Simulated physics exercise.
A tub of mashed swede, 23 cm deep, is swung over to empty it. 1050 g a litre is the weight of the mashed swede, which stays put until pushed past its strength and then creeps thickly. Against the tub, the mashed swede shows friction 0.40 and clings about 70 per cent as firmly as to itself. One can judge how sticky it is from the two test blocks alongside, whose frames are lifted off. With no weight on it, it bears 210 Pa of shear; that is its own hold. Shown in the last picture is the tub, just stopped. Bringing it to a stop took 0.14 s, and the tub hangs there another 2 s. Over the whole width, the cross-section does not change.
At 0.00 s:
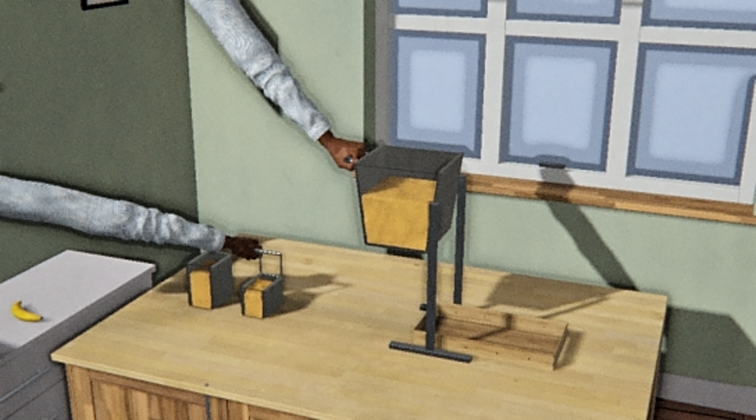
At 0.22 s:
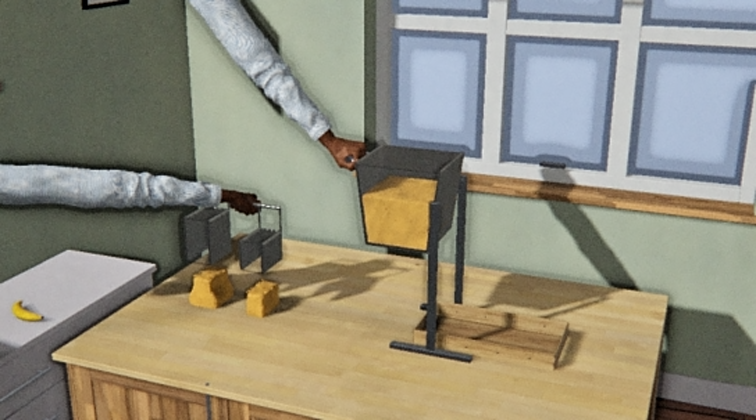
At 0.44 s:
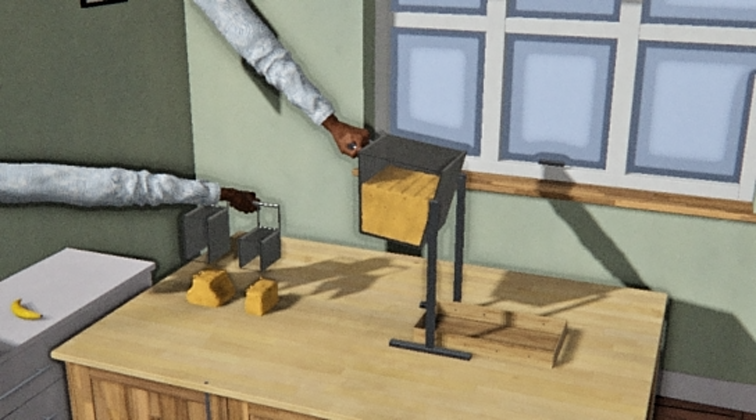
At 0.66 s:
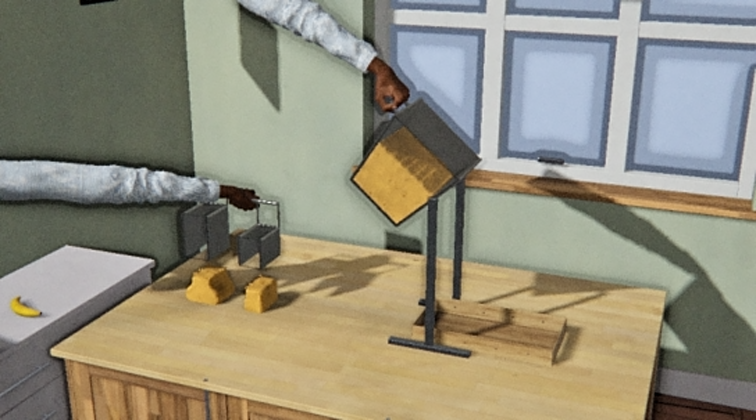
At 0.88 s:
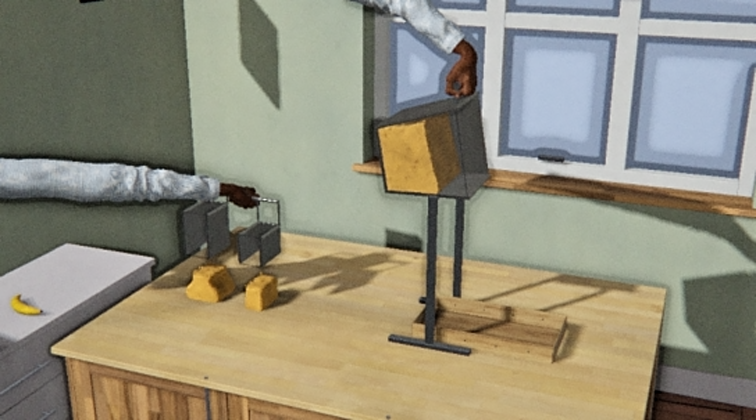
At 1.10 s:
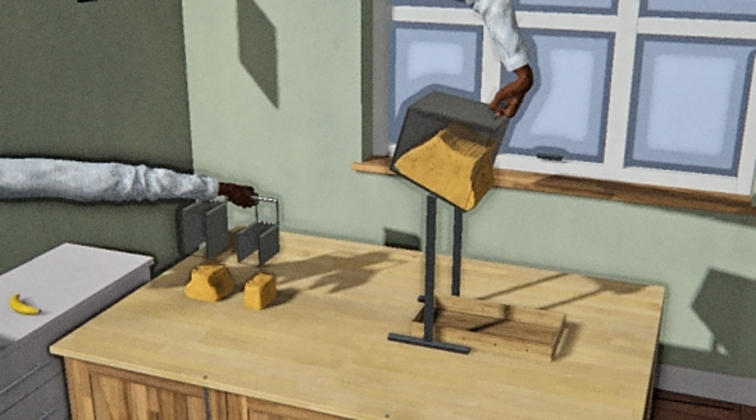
Two hands in light grey sleeves work over a pale wooden table in a green-walled room with a window, seen from slightly above by a still camera. One grips a dark tub of orange-yellow mash on a stand, right of two small mash blocks. The left hand lifts dark casings off the blocks, which slump slightly, then the other swings the tub over rightward until its open side points down to the right.
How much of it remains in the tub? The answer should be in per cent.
0 %.
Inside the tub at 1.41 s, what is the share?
Near 18 in a hundred.
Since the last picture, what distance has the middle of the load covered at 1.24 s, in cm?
The distance comes to some 11 cm.
After 1.24 s, the tub is at 106 degrees and holds 51 %.
After 1.41 s, the tub is at 106 degrees and holds 19 %.
After 1.58 s, the tub is at 106 degrees and holds 0 %.
After 1.75 s, the tub is at 106 degrees and holds 0 %.
After 3.10 s, at the end, the tub is at 106 degrees and holds 0 %.
